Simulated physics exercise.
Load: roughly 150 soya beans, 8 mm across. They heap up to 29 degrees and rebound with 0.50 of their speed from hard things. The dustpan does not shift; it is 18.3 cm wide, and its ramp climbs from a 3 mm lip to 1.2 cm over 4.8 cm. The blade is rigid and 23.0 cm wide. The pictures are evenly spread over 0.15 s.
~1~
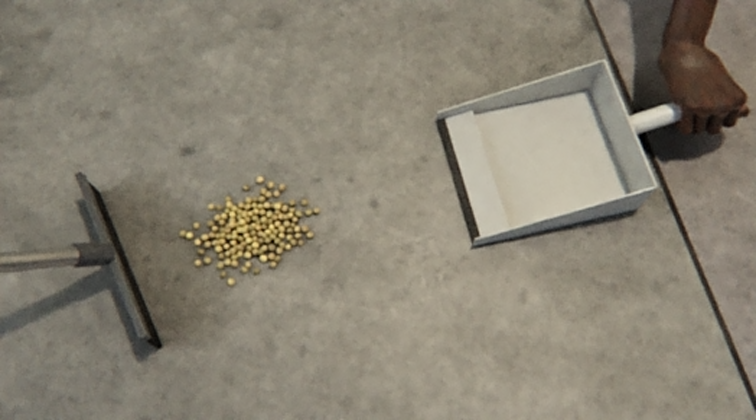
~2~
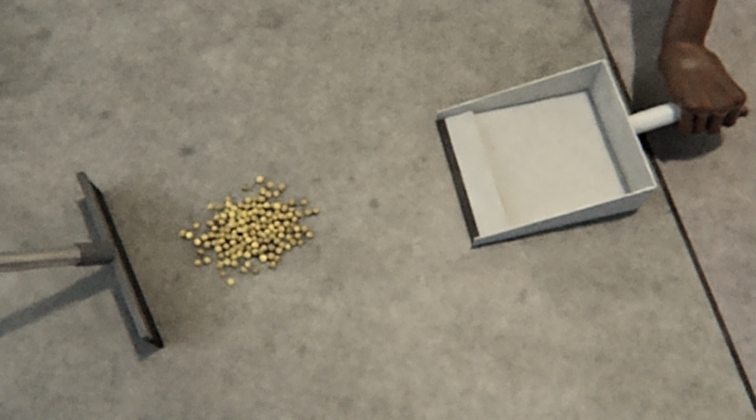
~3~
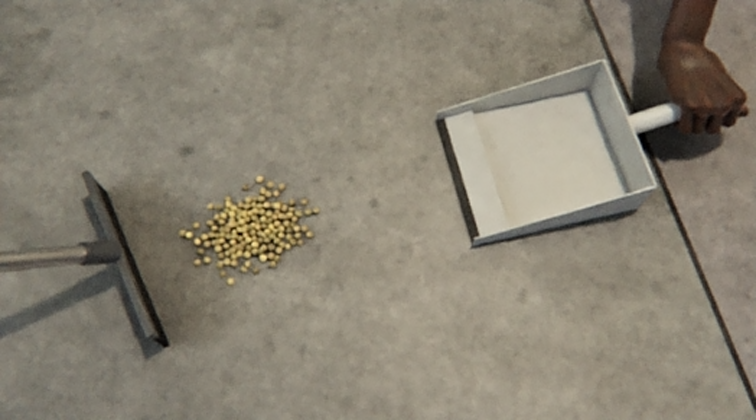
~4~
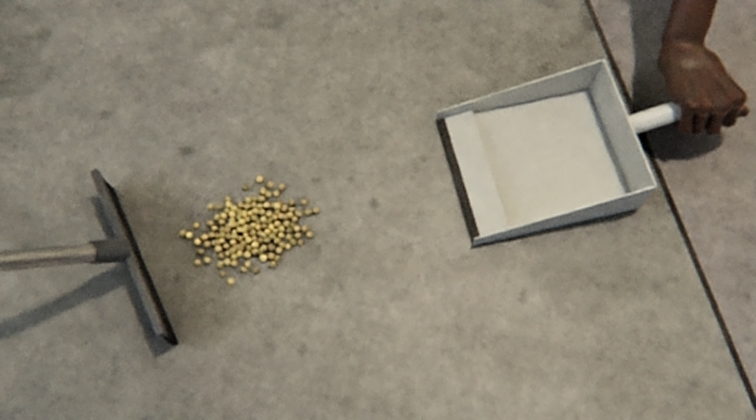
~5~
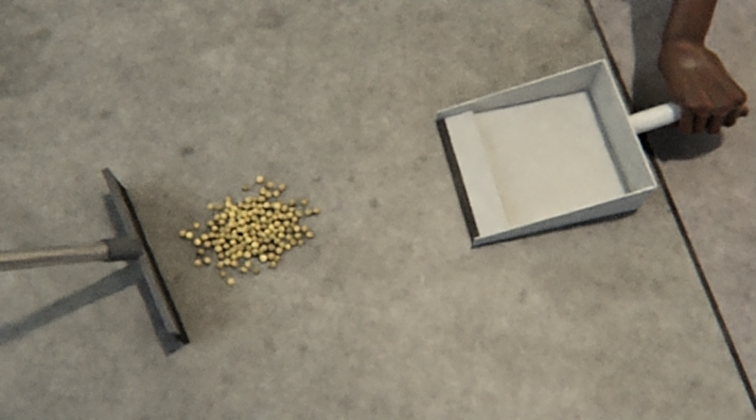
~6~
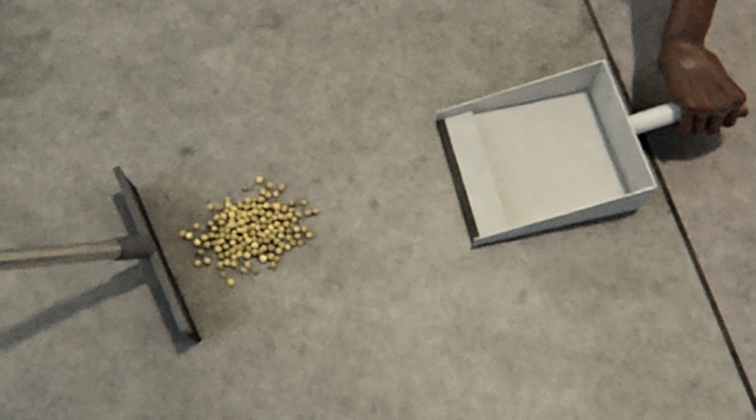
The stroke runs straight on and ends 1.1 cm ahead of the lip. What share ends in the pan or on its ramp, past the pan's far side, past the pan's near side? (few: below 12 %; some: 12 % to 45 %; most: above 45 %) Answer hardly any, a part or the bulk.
Pan: Hardly any, far side: A part, near side: Hardly any.
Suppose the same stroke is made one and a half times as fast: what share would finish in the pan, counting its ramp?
In that case some 5 per cent.
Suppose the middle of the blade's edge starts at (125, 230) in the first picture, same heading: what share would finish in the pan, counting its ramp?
About 10 per cent.
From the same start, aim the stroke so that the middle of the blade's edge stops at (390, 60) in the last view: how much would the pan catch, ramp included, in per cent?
About 0 per cent.
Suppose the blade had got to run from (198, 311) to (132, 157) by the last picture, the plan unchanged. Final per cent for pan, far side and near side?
Pan 15, far 35, near 5.
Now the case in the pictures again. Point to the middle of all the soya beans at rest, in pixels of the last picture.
Around (437, 177).
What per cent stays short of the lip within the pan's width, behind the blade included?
Some 75 per cent.
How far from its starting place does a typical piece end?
Some 26 cm.
Then, 0.36 s after the last picture, middle of the blade 22 cm from the lip; 0 % over the lip, far side 0 %, near side 0 %.
Then, 0.61 s after the last picture, middle of the blade 11 cm from the lip; 0 % over the lip, far side 10 %, near side 5 %.
Then, 0.97 s after the last picture, middle of the blade 4 cm from the lip; 0 % over the lip, far side 20 %, near side 5 %.
In the end, pan 0 %, far side 20 %, near side 5 %, in front of the lip or behind the blade 75 %.
